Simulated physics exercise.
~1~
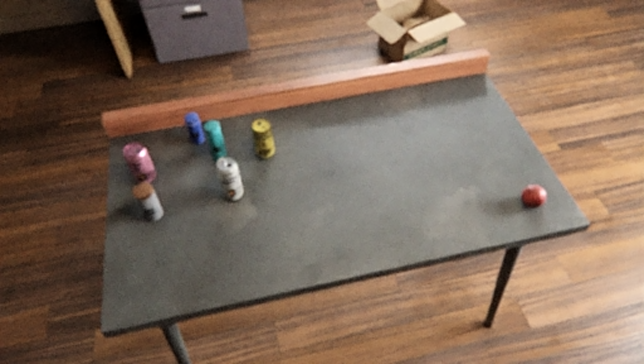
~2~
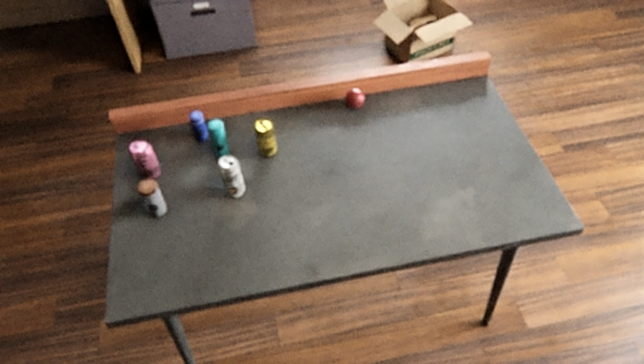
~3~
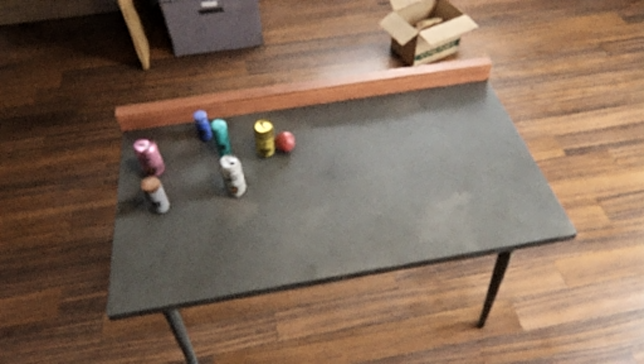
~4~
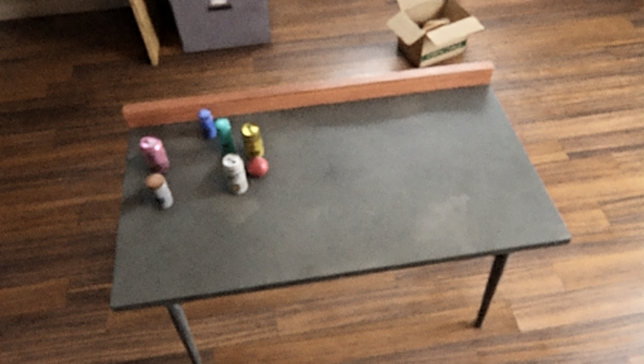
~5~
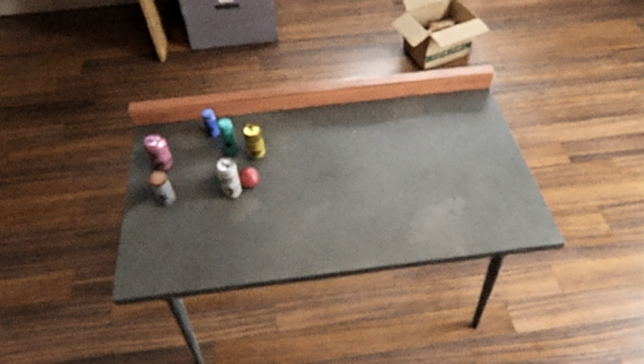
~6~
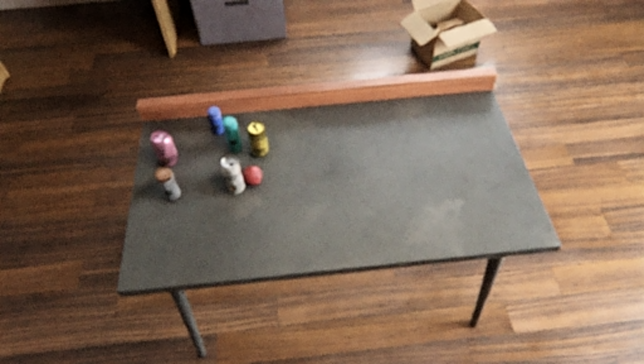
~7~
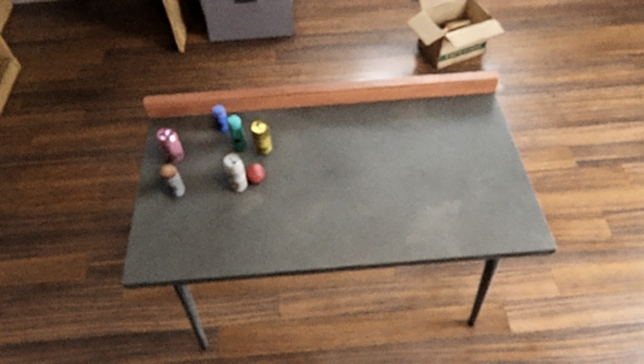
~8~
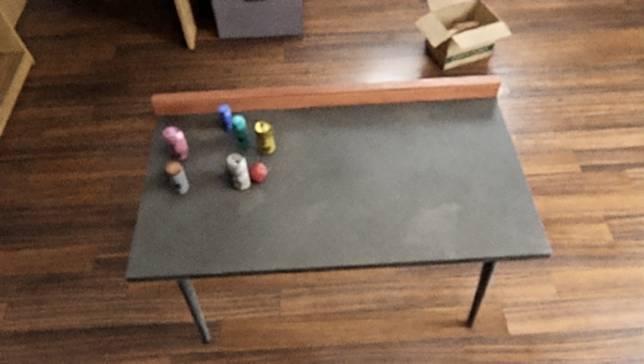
Red ball rebounding off a tabletop's far rail, nudging the yellow can left and stopping beside the white can, everything still upright.
